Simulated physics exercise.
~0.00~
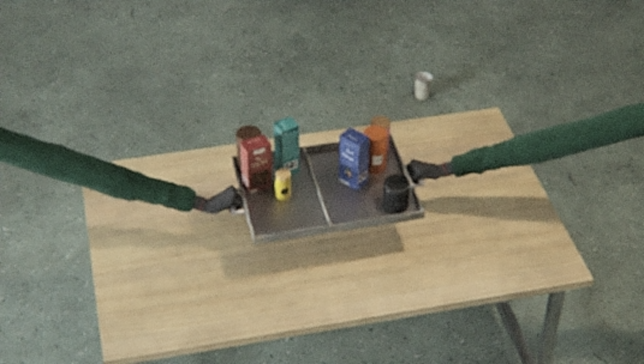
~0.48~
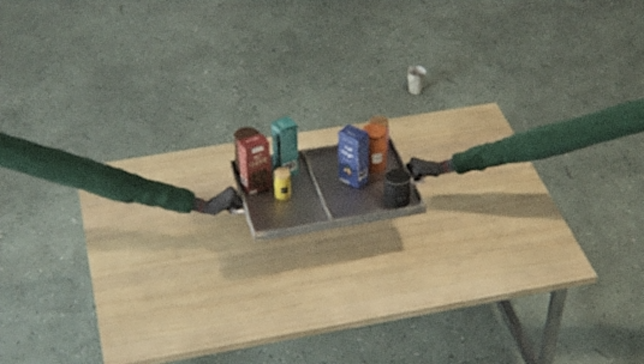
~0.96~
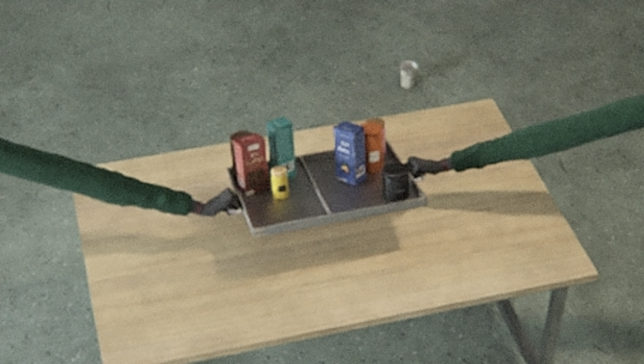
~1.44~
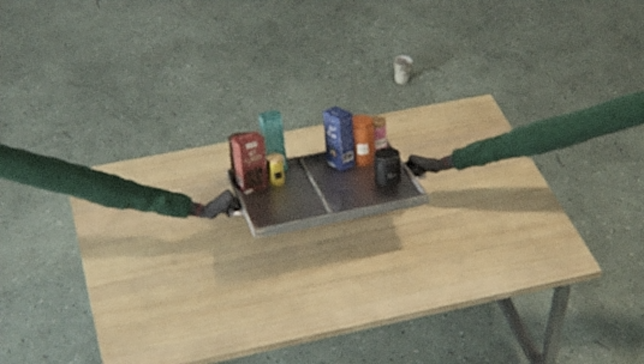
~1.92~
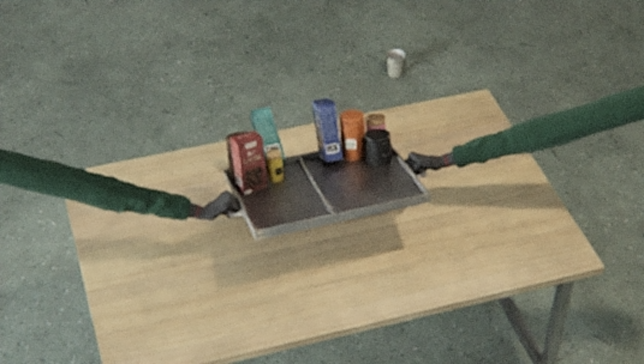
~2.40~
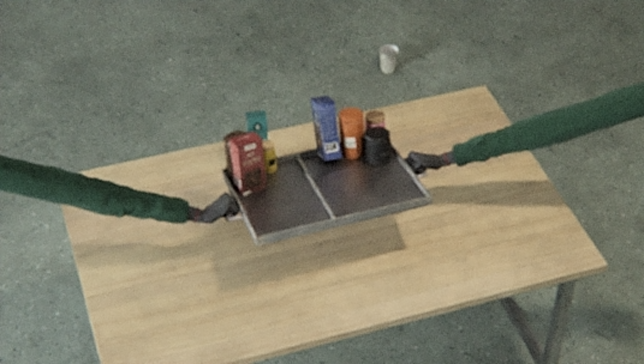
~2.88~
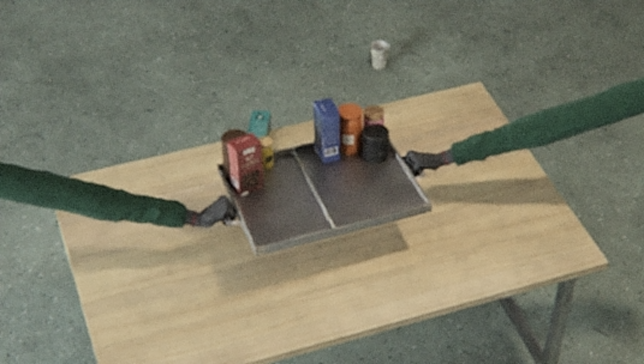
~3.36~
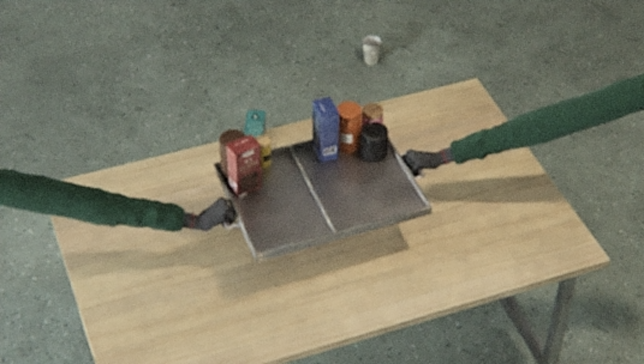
A tray of cartons and jars, held over a wooden table by two gloved hands, tips down at its far edge, and several items slide toward that side; the turquoise carton topples over the rim before the tray levels, the others still aboard.
